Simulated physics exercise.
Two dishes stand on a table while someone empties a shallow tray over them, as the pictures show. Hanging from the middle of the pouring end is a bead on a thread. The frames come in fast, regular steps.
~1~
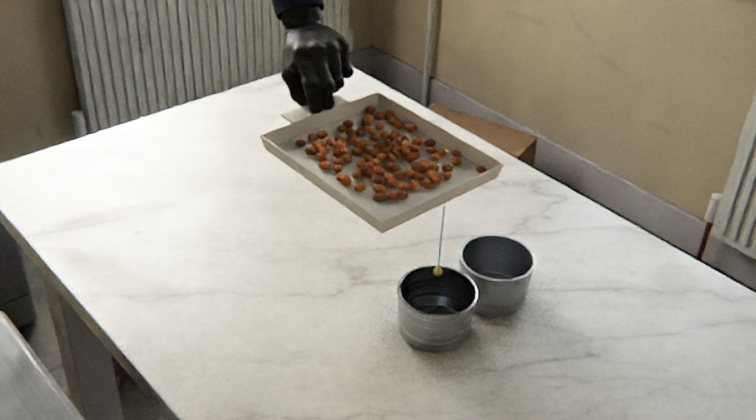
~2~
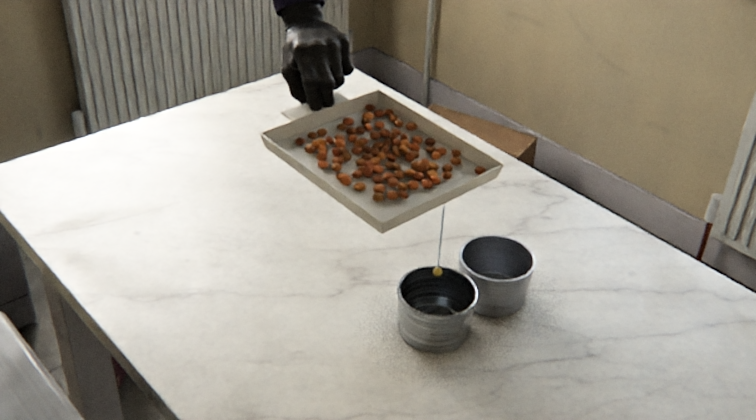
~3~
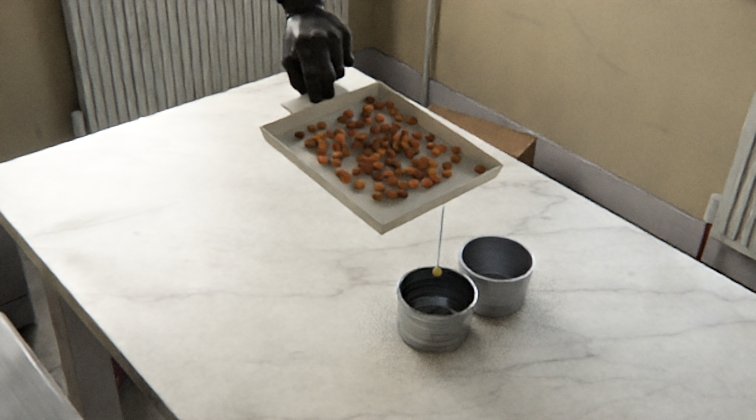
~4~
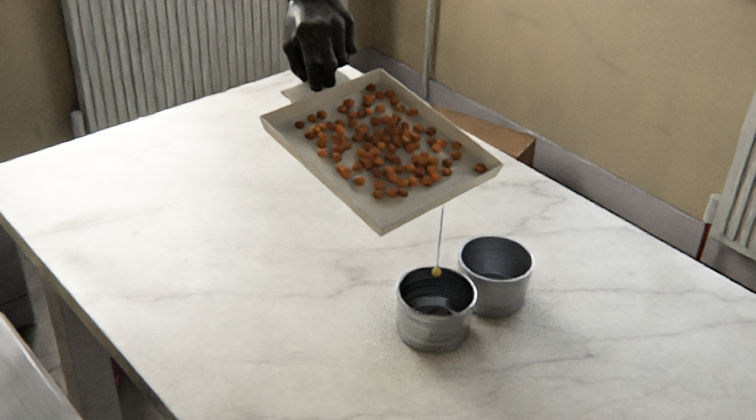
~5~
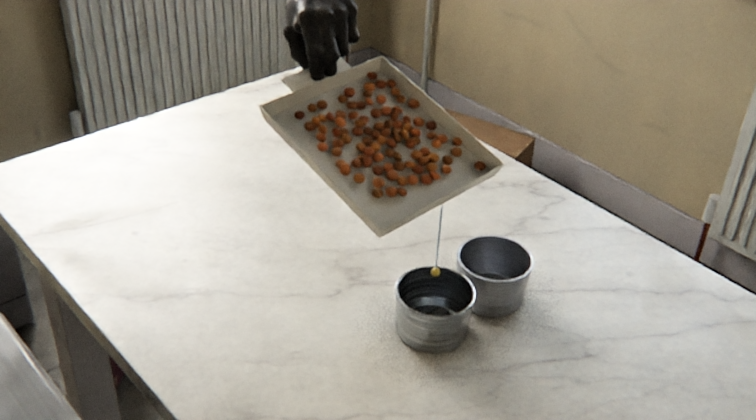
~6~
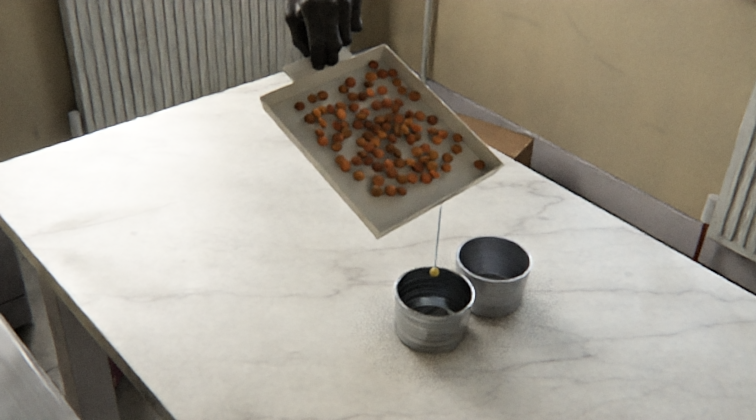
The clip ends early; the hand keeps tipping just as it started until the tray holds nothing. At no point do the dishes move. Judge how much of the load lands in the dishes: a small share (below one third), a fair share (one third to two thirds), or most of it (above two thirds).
A small share.
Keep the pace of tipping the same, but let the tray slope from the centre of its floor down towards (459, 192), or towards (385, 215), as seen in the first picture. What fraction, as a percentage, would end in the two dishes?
Respectively close to 70 and 10 in a hundred.
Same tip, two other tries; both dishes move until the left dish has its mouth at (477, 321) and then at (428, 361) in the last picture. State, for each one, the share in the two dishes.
I'd expect some 30 percent, and then some 20 percent.
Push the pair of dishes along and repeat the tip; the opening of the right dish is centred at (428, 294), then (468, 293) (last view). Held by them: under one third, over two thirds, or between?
The two tries give, in order: One to two thirds; more than two thirds.
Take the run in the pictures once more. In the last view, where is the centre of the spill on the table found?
Look around pixel (416, 381).
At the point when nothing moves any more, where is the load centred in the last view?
Near pixel (418, 360).
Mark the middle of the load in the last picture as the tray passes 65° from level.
The centre of the load shows up near (420, 194) in the last view.
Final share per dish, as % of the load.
Left dish: 20; right dish: 0 percent.
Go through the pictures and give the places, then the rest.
The first frame shows corners of the pouring end at (383, 218) and (498, 163), level; middle of the load at (381, 157), bits of cat kibble; left dish at (463, 326); right dish at (522, 291); bead on its thread at (438, 272).
The second frame shows corners of the pouring end at (383, 219) and (498, 164), level; middle of the load at (381, 156).
The third frame shows corners of the pouring end at (383, 221) and (499, 163), tipped barely, lowest at the left corner; middle of the load at (381, 152).
The fourth frame shows corners of the pouring end at (383, 223) and (499, 163), tipped a little, lowest at the left corner; middle of the load at (382, 146).
The fifth frame shows corners of the pouring end at (382, 225) and (499, 163), tipped a little, lowest at the left corner; middle of the load at (382, 140).
The sixth frame shows corners of the pouring end at (381, 228) and (499, 163), tipped clearly, lowest at the left corner; middle of the load at (382, 135); left dish at (460, 327); right dish at (519, 292).
Soon, tray tipped steeply; all on the tray.
A while on, tray tipped past a quarter turn; about a quarter on the tray; a small part in the left dish; about half outside both; about a quarter in the air.
Towards the end, tray tipped past a quarter turn; about a quarter in the left dish; most outside both.
Finally, tray tipped past a quarter turn; about a quarter in the left dish; none in the right dish; most outside both.
